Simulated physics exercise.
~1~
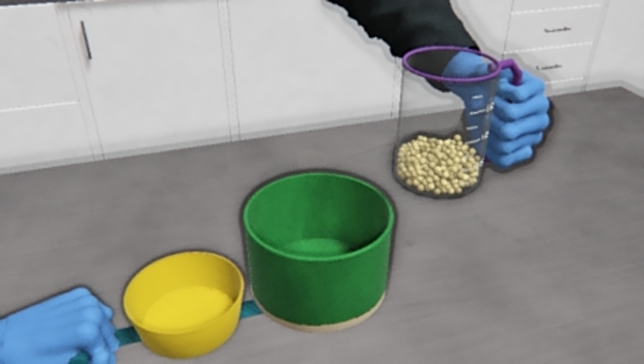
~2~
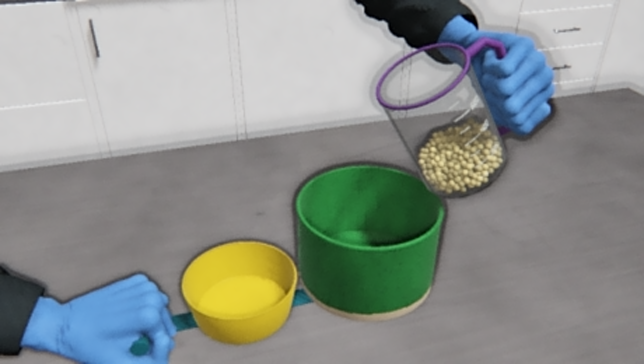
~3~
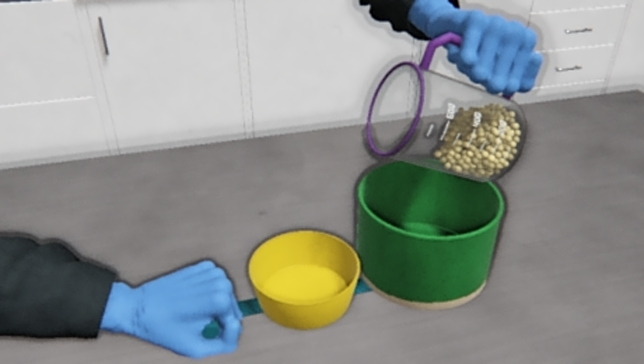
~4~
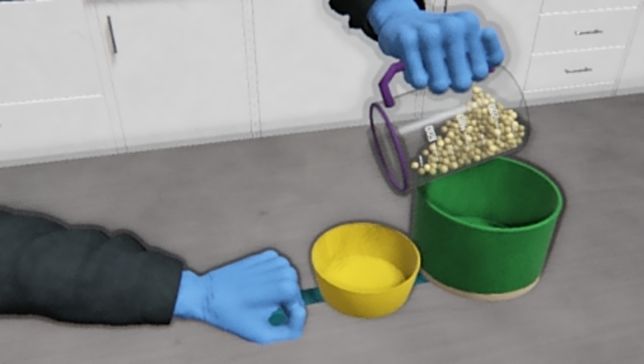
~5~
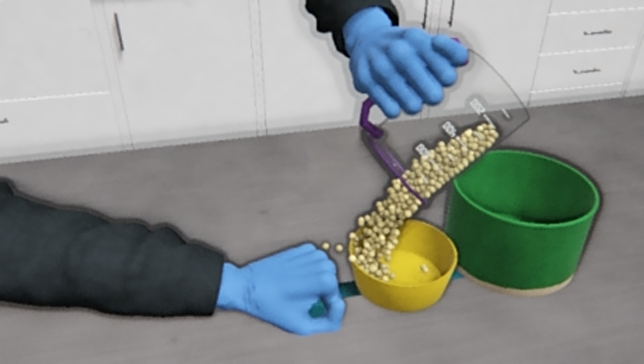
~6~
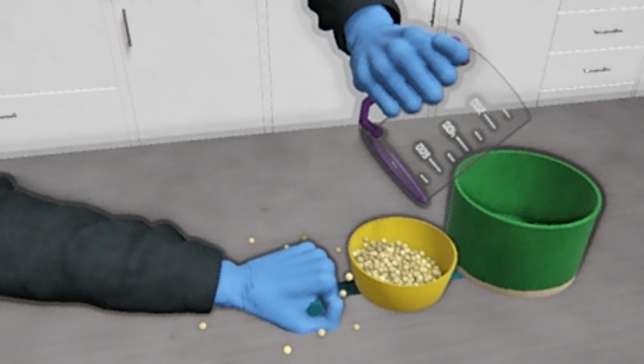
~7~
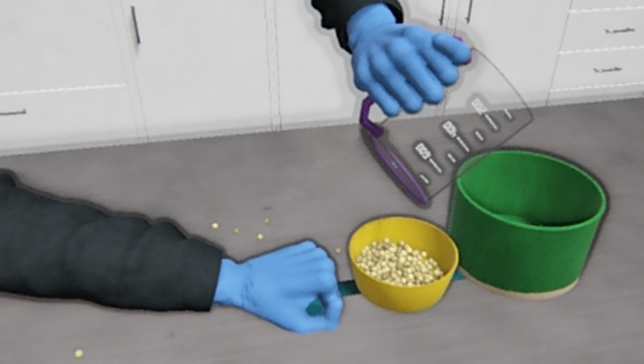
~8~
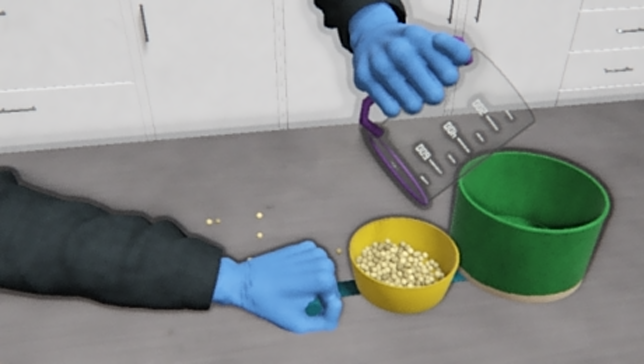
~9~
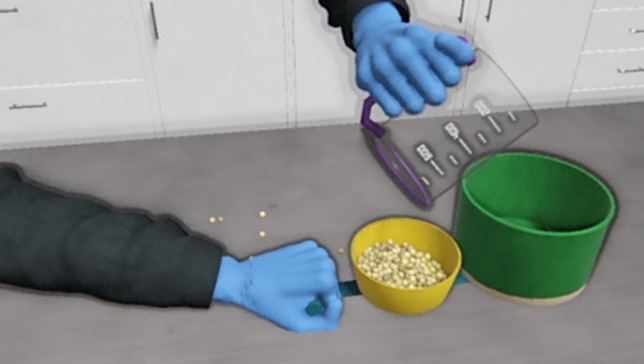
On a grey kitchen counter, gloved hands sliding joined pots right and tipping a jug, soya beans filling the yellow dish, a few scattering.
